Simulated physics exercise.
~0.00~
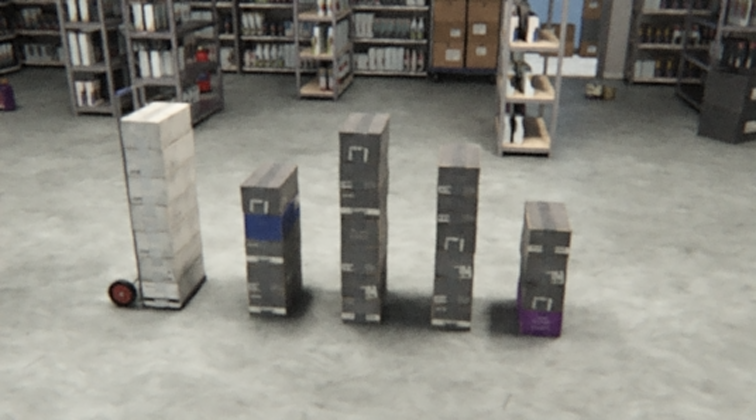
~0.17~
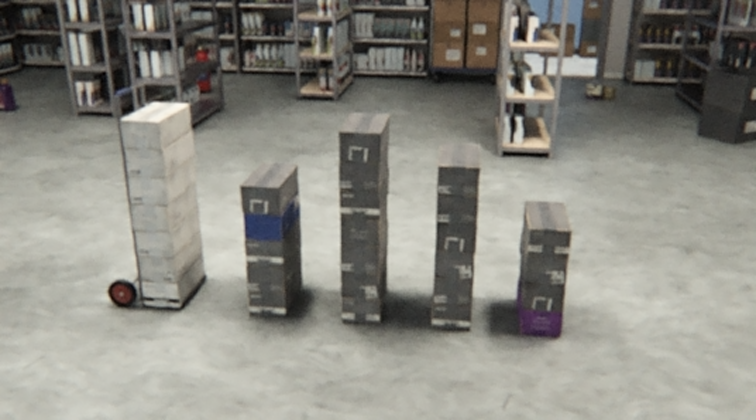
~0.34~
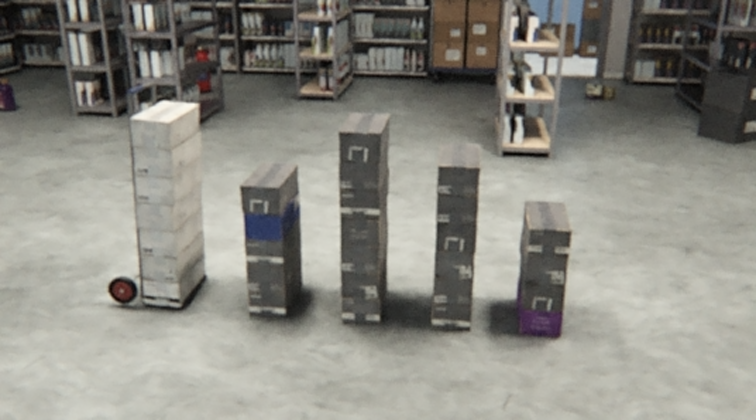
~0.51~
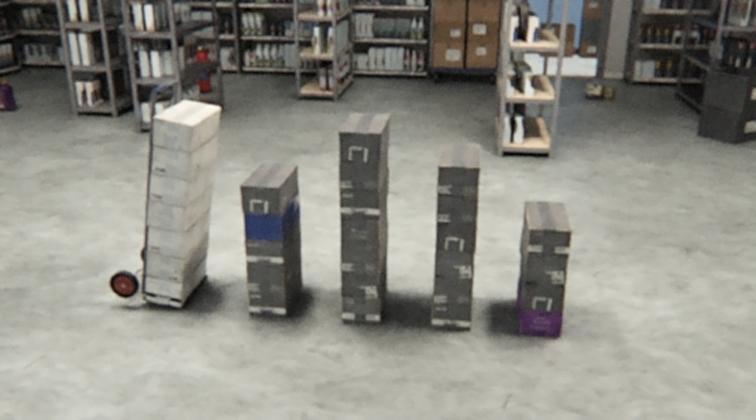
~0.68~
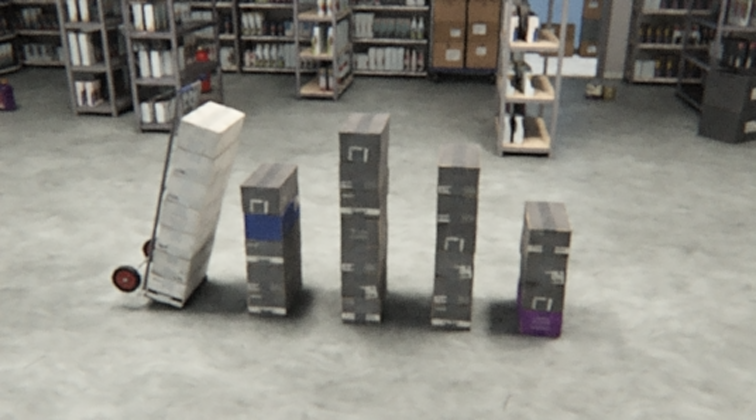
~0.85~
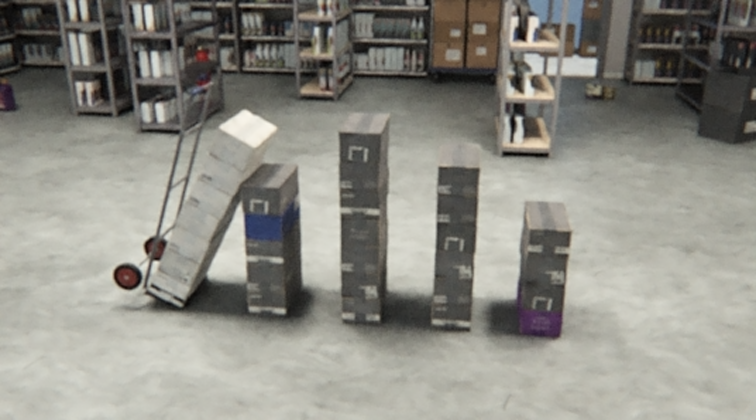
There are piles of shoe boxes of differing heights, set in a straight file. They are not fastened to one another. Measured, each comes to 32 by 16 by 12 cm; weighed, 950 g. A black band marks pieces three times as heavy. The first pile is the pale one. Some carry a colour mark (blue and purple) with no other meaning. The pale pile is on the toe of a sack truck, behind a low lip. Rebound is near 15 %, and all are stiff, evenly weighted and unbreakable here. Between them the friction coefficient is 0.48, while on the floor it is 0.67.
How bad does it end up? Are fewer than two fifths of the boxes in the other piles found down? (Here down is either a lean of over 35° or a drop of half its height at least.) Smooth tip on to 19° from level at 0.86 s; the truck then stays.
No, watch, a share past two in five will go down.
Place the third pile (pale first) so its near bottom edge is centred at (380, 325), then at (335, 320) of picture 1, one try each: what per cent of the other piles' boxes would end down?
100 and 100 %.
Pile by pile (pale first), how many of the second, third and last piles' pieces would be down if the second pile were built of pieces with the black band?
Pieces down: Second pile 0, third pile 0, last pile 0.
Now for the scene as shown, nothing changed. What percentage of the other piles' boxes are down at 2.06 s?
25 per cent.
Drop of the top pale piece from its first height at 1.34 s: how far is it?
Some 10 centimetres.
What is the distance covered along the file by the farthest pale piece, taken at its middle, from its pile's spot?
Roughly 125 cm.
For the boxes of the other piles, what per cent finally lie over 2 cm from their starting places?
I make it 100 per cent.
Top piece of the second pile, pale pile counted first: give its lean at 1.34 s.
The top piece is tilted around 20°.
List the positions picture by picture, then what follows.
In the first picture (places mark the middle of the side facing us), truck frame (122, 140) 0° forward; purple box (542, 324); blue box (263, 228); the rest undisturbed.
The second picture shows truck frame (122, 140) 0° forward; blue box (263, 228).
The third picture shows truck frame (132, 138) 3° forward; blue box (263, 228); the rest undisturbed.
The fourth picture shows truck frame (152, 136) 10° forward, top of the pale pile leaning 10°; purple box (542, 324); the rest undisturbed.
The fifth picture shows truck frame (172, 136) 16° forward, top of the pale pile leaning 17°; blue box (263, 228); the rest undisturbed.
The sixth picture shows truck frame (181, 137) 19° forward, top of the pale pile leaning 27°; blue box (263, 228); purple box (542, 324); the rest undisturbed.
After 1.34 s, 7 of the pale pile down; none of the 22 other boxes down, 8 disturbed; blue box leaning 22°.
After 2.06 s, 7 of the pale pile down; 5 of the 22 other boxes down; blue box leaning 35°, 13 cm lower.
After 2.62 s, 7 of the pale pile down; 22 of the 22 other boxes down; blue box leaning 41°, 20 cm lower; purple box leaning 39°.
At rest (3.8 s), 7 of the pale pile down; 22 of the 22 other boxes down; blue box leaning 41°, 21 cm lower; purple box leaning 39°. That is 100 per cent. As the last picture would show them, middles, blue box near (391, 263), purple box near (554, 298).
